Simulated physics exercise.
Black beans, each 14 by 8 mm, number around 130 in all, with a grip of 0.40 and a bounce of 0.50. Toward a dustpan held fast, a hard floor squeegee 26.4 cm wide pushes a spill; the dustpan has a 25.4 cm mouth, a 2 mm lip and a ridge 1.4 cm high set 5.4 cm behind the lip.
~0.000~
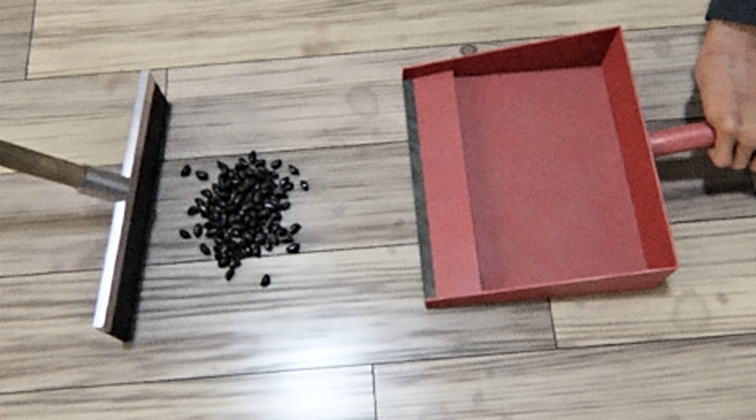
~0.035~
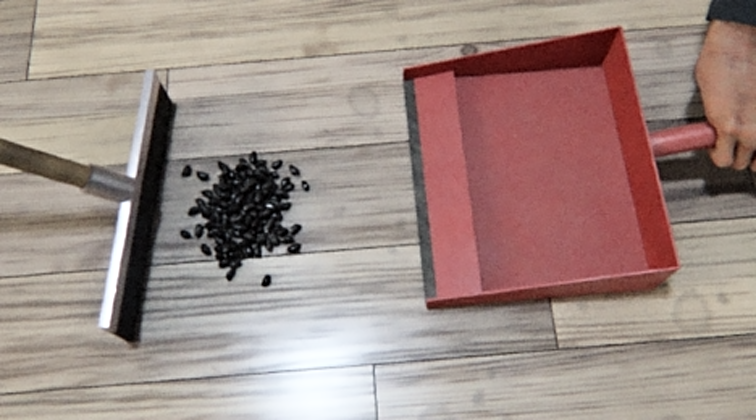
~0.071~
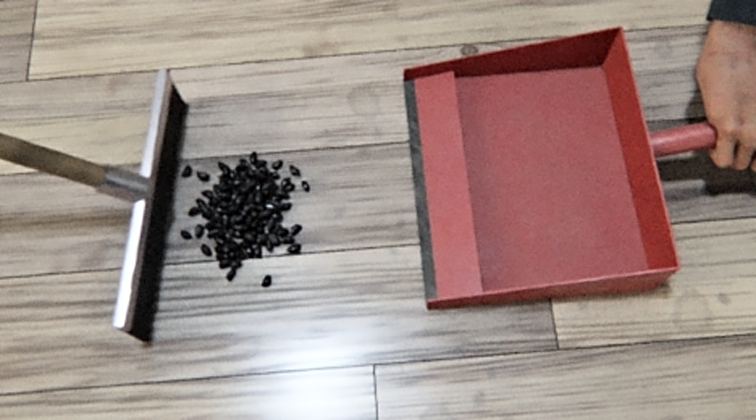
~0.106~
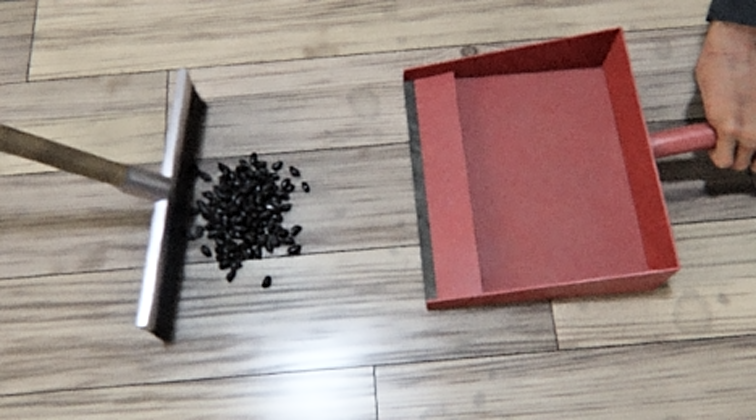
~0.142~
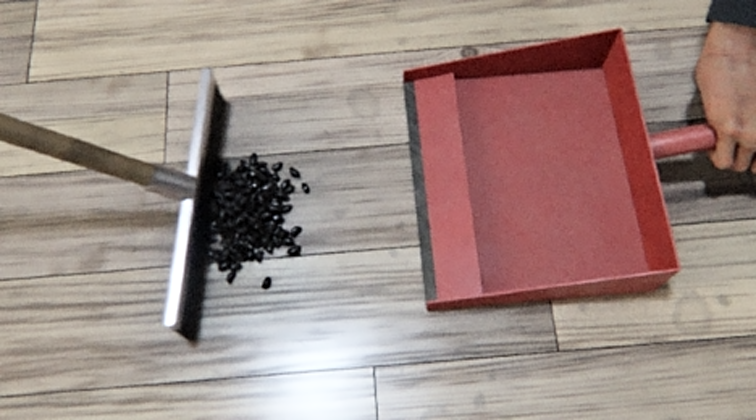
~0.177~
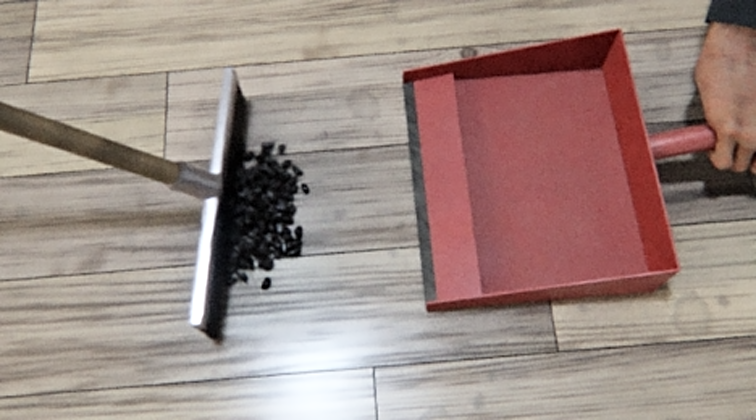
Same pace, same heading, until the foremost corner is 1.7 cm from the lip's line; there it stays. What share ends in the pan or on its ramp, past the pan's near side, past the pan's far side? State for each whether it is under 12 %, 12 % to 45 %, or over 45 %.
My prediction: In the pan or on its ramp: A medium share; past the pan's near side: A low share; past the pan's far side: A low share.
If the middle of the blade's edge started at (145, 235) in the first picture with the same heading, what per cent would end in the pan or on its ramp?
35 per cent, roughly.
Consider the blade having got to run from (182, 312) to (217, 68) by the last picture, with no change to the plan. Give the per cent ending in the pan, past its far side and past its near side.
Pan 20 % / far 0 % / near 5 %.
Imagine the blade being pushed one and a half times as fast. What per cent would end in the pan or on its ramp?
In that case some 45 per cent.
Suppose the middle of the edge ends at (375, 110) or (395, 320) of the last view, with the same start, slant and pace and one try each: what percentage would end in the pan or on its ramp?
The two tries give roughly 15 and 30 %.
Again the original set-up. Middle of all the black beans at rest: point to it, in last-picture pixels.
(412, 208).
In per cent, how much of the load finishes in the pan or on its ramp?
Roughly 30 per cent.
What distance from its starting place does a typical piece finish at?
I'd say near 18 cm.
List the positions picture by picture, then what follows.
Blade from (104, 326) to (149, 79), moved 0.0 cm, 0 of the pieces shifted so far; middle of the pieces at (248, 212); pan at (539, 176), in the first frame.
Blade from (109, 326) to (154, 79), moved 0.4 cm, 0 of the pieces shifted so far; middle of the pieces at (248, 212), in the second frame.
Blade from (124, 326) to (166, 79), moved 1.7 cm, 0 of the pieces shifted so far; middle of the pieces at (249, 213), in the third frame.
Blade from (147, 325) to (186, 78), moved 3.7 cm, 2 of the pieces shifted so far; middle of the pieces at (249, 213), in the fourth frame.
Blade from (173, 324) to (209, 78), moved 6.1 cm, 44 of the pieces shifted so far; middle of the pieces at (252, 214), in the fifth frame.
Blade from (199, 323) to (232, 76), moved 8.5 cm, 124 of the pieces shifted so far; middle of the pieces at (264, 215); pan at (539, 179). Its pace works out near 0.67 m/s, in the sixth frame.
Then, at 0.31 s, middle of the blade 10 cm from the lip; 0 % over the lip, far side 0 %, near side 0 %.
After 0.39 s, middle of the blade 5 cm from the lip; 0 % over the lip, far side 0 %, near side 0 %.
After 0.62 s, middle of the blade 3 cm from the lip; 30 % over the lip, far side 0 %, near side 5 %.
At rest (2.4 s), pan 30 %, near side 5 %, far side 0 %, in front of the lip or behind the blade 65 %.
